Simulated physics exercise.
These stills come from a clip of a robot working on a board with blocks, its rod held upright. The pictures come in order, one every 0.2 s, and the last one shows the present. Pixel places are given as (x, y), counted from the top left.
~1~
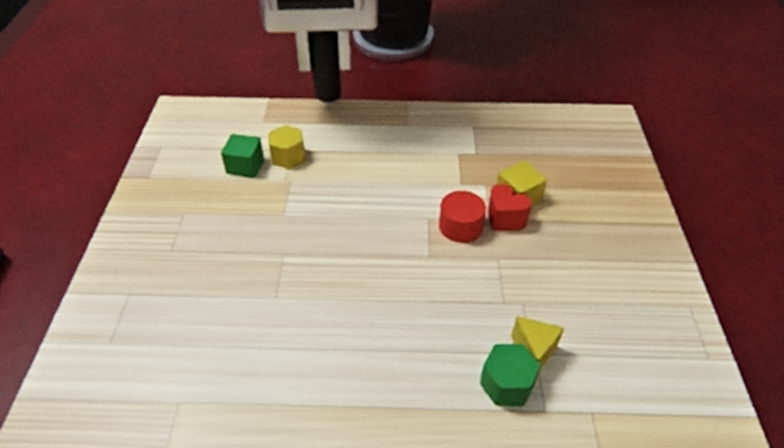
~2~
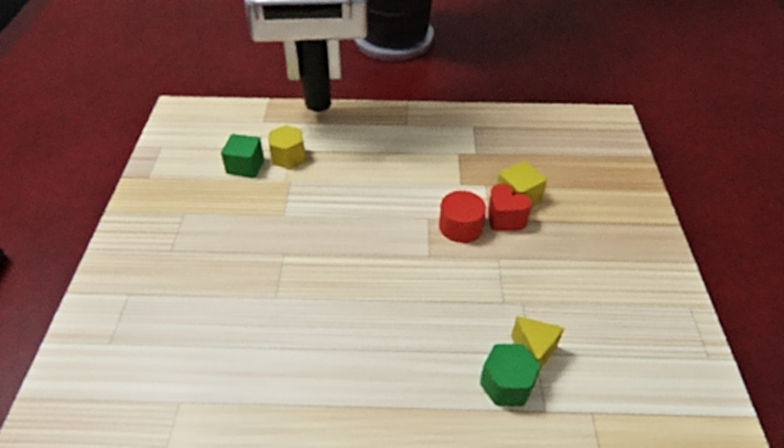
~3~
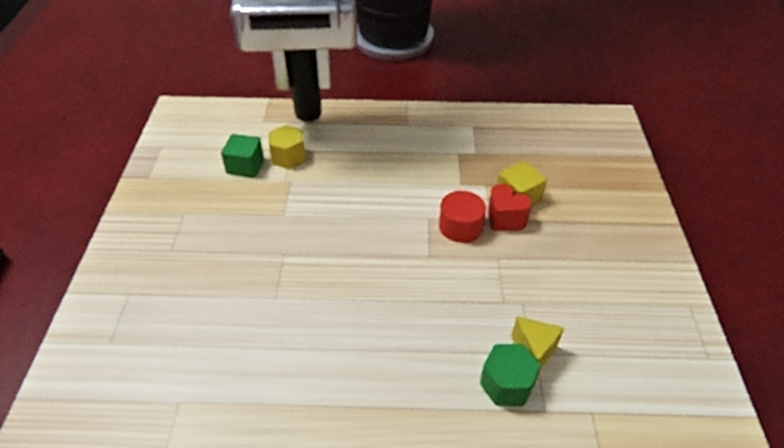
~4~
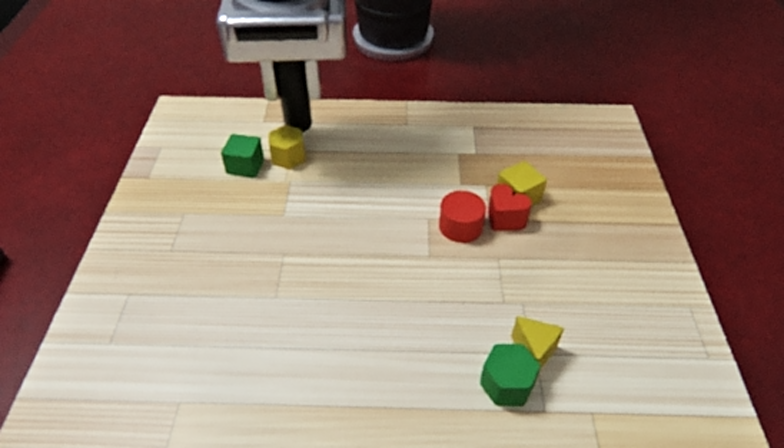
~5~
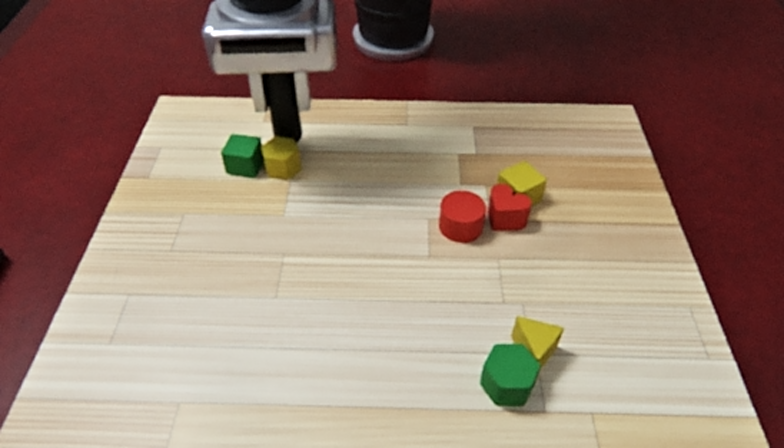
A robot arm with a dark rod moves down and slightly left over a wooden board of red, green and yellow blocks, then nudges the yellow six-sided block a short way toward the viewer, beside the green square block.
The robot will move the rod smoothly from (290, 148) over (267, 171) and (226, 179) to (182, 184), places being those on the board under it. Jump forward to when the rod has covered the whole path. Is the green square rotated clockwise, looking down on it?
I'd say yes.
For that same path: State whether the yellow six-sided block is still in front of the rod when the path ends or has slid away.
It slides aside on the way.
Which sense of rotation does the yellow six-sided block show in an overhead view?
Looking down: Anticlockwise.
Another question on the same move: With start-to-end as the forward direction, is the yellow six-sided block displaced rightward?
No, that is not how it ends up.
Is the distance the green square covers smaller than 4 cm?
My answer is no.
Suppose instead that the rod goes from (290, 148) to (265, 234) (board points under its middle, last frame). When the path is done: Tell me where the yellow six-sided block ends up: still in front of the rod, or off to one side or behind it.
Final position: Ahead.
On the path given first. One third of the way, rod (265, 161); green square (232, 147), turned 15° clockwise; yellow six-sided block (266, 173), turned 35° anticlockwise.
Two thirds of the way, rod (223, 168); green square (196, 146), turned 40° clockwise; yellow six-sided block (266, 174), turned 40° anticlockwise.
At the end, rod (178, 173); green square (179, 142), turned 65° clockwise; yellow six-sided block (266, 174), turned 40° anticlockwise.
